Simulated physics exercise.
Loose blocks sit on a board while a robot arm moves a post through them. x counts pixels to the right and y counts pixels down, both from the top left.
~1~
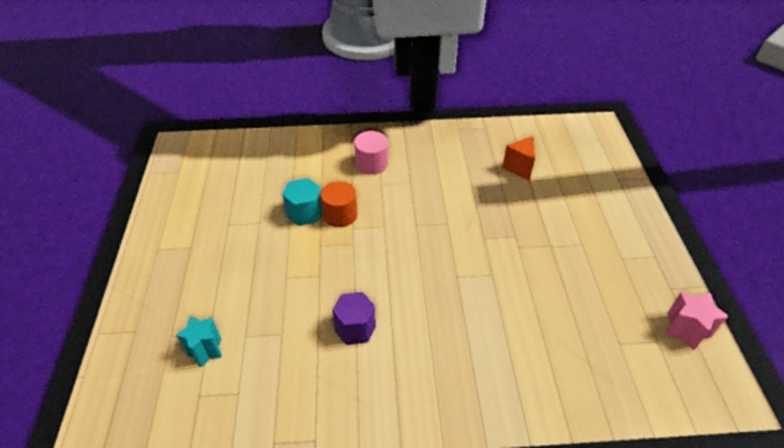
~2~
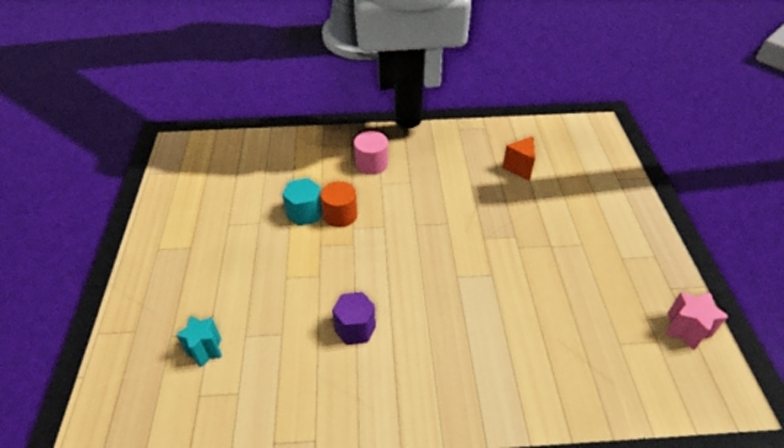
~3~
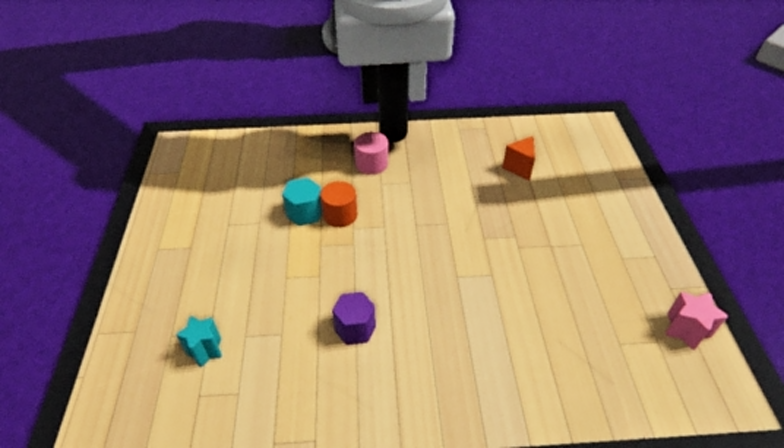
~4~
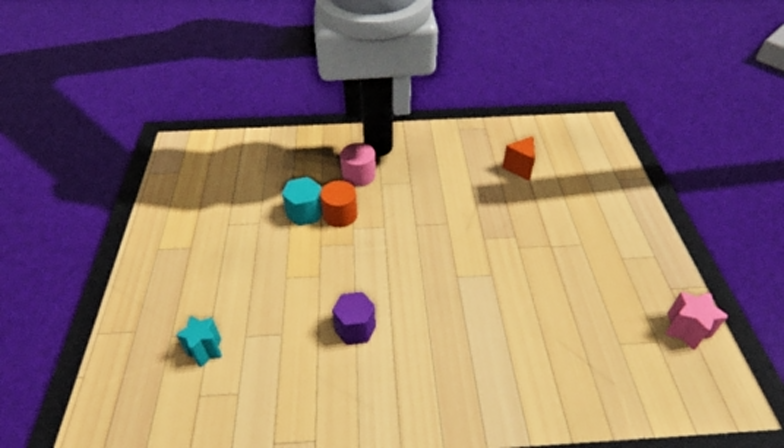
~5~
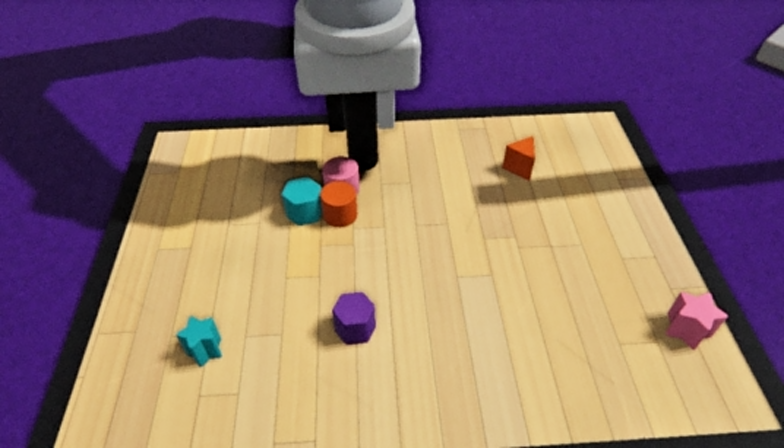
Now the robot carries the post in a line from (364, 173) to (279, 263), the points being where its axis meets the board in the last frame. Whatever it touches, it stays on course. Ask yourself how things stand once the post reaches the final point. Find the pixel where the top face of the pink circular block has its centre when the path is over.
Located at (236, 240).
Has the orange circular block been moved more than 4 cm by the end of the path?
Yes, I think so.
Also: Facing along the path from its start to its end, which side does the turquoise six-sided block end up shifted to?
Facing from start to end, it will go to the right.
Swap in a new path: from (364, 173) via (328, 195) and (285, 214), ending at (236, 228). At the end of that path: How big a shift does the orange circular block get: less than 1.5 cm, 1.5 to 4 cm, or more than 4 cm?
Goes 1.5 to 4 cm.
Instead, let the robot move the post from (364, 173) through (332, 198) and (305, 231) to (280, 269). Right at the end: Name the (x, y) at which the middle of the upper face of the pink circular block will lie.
The spot you're after is about (236, 246) in the image.
On the path given first. One third of the way, post at (336, 190); turquoise six-sided block at (270, 204), turned 15° clockwise; orange circular block at (330, 210); pink circular block at (305, 192).
Two thirds of the way, post at (308, 220); turquoise six-sided block at (233, 217), turned 50° clockwise; orange circular block at (326, 228); pink circular block at (270, 218).
At the end, post at (276, 253); turquoise six-sided block at (214, 219), turned 85° clockwise; orange circular block at (323, 235); pink circular block at (236, 240).
